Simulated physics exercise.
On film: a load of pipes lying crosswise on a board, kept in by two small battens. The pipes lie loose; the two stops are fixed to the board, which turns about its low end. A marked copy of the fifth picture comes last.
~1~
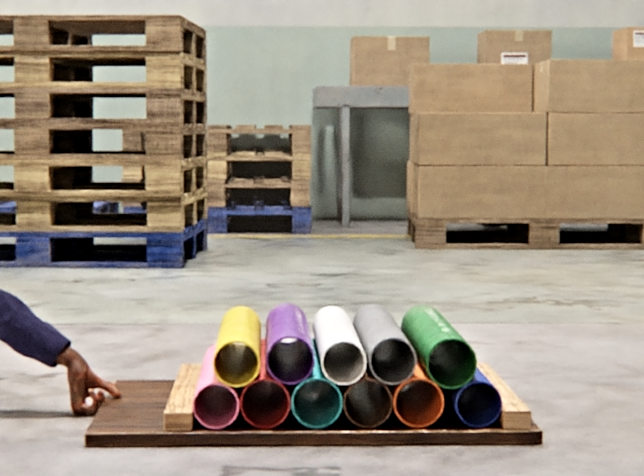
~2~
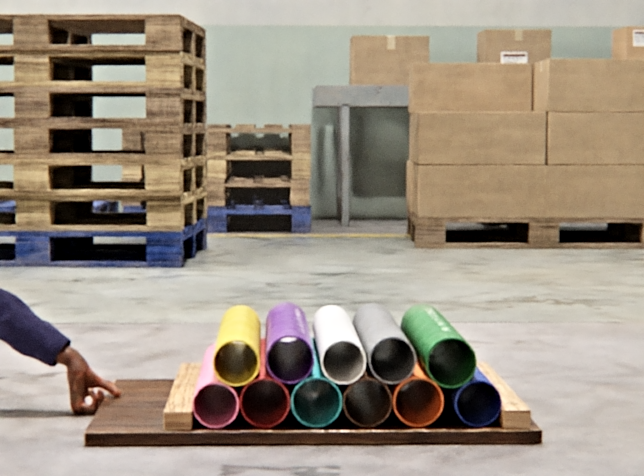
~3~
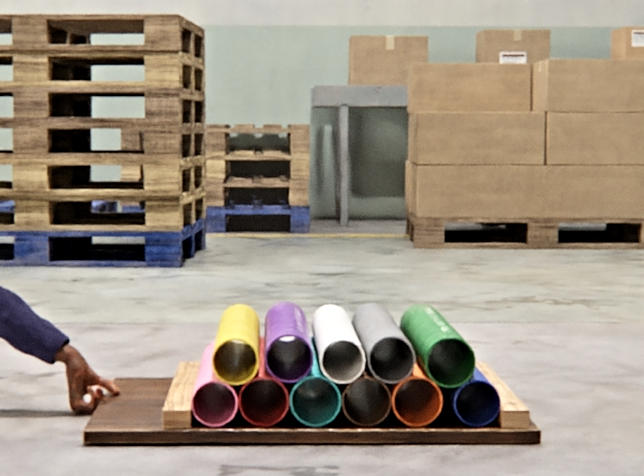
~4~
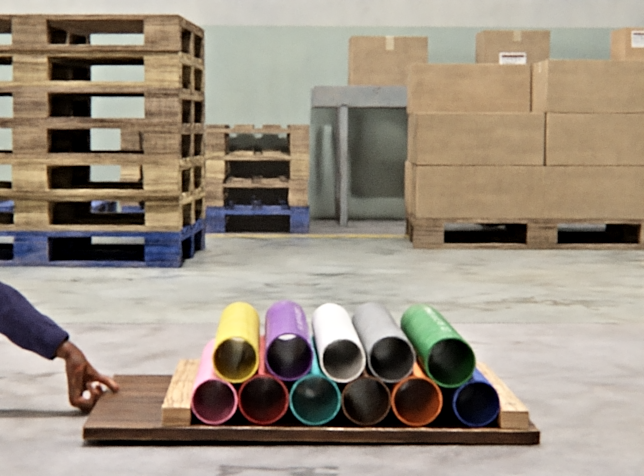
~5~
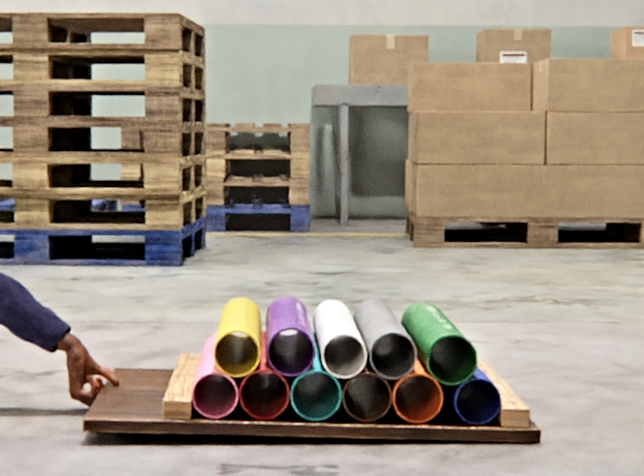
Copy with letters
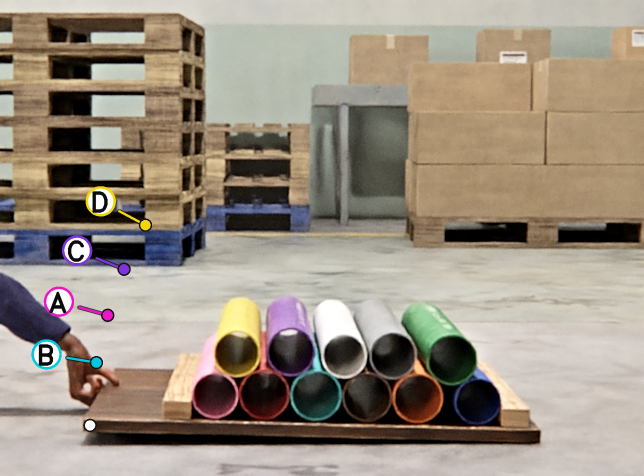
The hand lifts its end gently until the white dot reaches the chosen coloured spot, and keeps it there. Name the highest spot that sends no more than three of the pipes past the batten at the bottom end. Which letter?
The answer is mark D.
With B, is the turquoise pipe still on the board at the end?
The turquoise pipe: Yes.
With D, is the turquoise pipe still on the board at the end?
The turquoise pipe: Yes.
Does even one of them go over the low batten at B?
At B: No.
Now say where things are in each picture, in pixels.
The first picture shows brown pipe (368, 403); orange pipe (418, 403); blue pipe (478, 404).
The second picture shows blue pipe (478, 403); green pipe (451, 362).
The third picture shows board (309, 398); pink pipe (214, 403); red pipe (264, 401); turquoise pipe (315, 401).
The fourth picture shows board (308, 397); pink pipe (214, 401); red pipe (264, 399).
The fifth picture shows board (309, 393); pink pipe (215, 395); red pipe (264, 394).
On the copy, A at (108, 315); B at (97, 363); C at (124, 269); D at (145, 225); the white dot at (90, 425).
On D. First, board at 17°.
Then, board at 28°.
Finally, board at 28°, one over the low batten (green).
By contrast, A none over the low batten; B none over the low batten; C none over the low batten.
